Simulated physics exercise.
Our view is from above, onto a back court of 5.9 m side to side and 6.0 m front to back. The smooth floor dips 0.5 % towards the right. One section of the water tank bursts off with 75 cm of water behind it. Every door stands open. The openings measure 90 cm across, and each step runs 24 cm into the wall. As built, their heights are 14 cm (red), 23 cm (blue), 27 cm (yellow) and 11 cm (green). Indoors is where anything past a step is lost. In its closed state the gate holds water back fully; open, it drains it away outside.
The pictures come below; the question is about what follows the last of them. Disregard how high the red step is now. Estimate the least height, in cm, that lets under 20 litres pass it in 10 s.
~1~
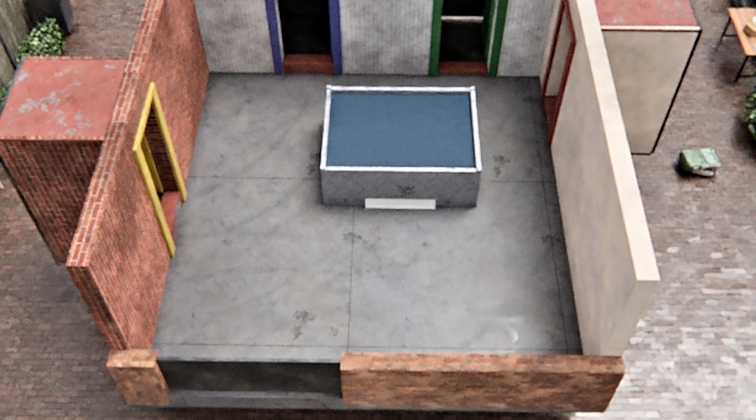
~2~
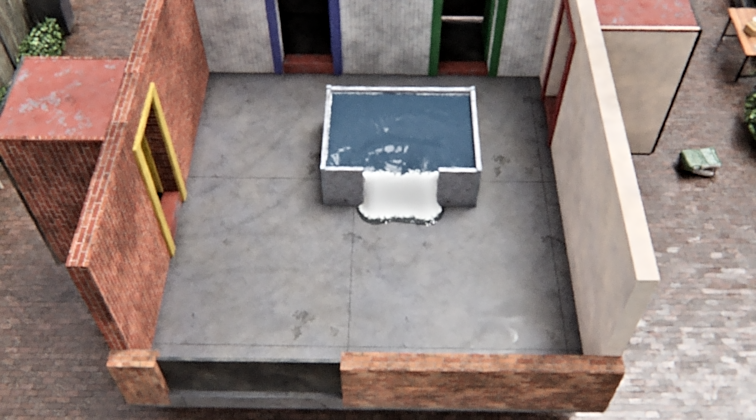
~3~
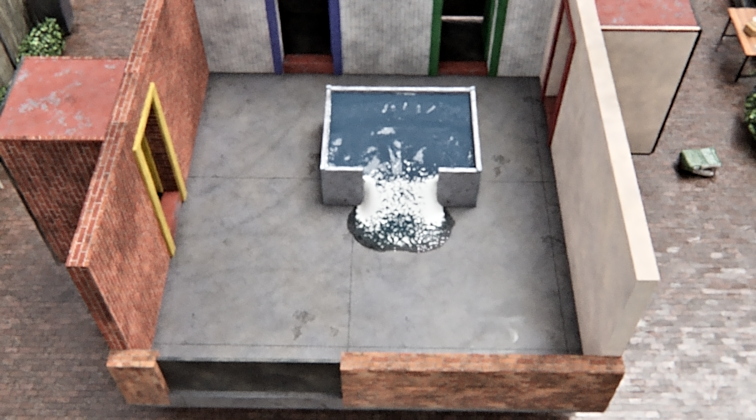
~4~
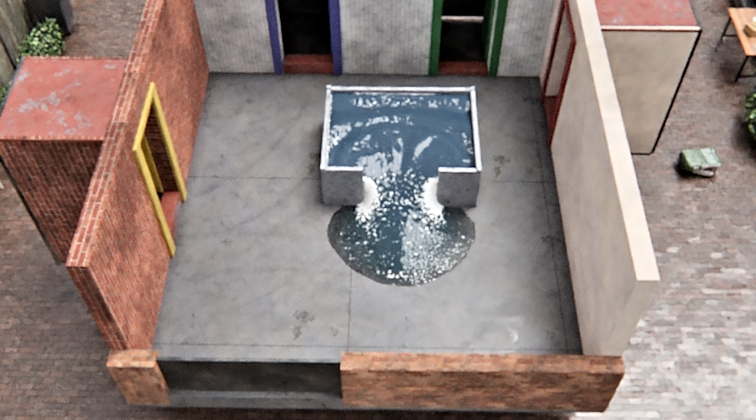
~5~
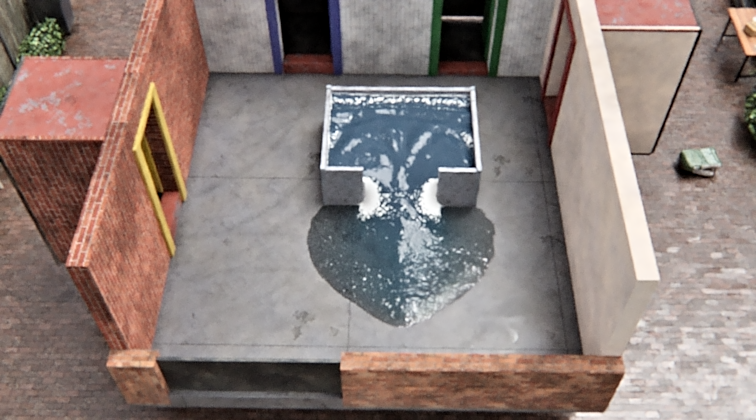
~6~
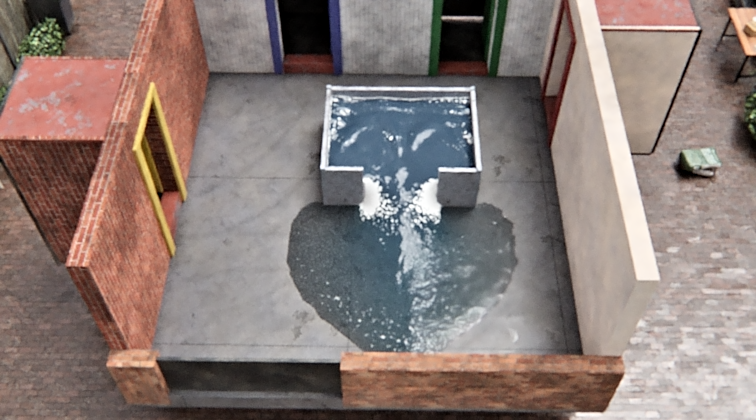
I would say 9.5 cm.
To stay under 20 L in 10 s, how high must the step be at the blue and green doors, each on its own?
About 9.0 cm at blue and 10.5 cm at green.
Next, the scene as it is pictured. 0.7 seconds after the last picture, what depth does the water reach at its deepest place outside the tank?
I'd estimate roughly 40 cm.
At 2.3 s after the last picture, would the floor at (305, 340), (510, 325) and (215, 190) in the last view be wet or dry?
Status: Submerged / submerged / clear.
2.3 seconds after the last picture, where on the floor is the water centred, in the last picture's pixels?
Look at about (393, 248) in the last view.
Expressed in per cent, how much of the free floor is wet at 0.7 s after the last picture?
Approximately 35 %.
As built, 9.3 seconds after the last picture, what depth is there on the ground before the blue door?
It stands about 11.0 centimetres deep.
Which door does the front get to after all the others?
The blue one comes last.
Then, 0.7 s after the last picture water covers 35 % of the floor, deepest (40 cm) near (402, 212); it has not reached the red door.
Then, 2.3 s after the last picture water covers 45 % of the floor, deepest (30 cm) near (146, 378); it has not reached the red door.
Then, 9.3 s after the last picture water covers 100 % of the floor, deepest (16 cm) near (391, 119); 12 cm at the red door, 1 litre in over its 14 cm step.
At the red door as built, the water peaked near 14 cm, 6.9 s after the last picture.
Run again over the same 10 s with other heights there, 32 litres in over 8 cm, 13 litres over 10.5 cm. The limit of 20 litres is kept from about 9.5 cm up.
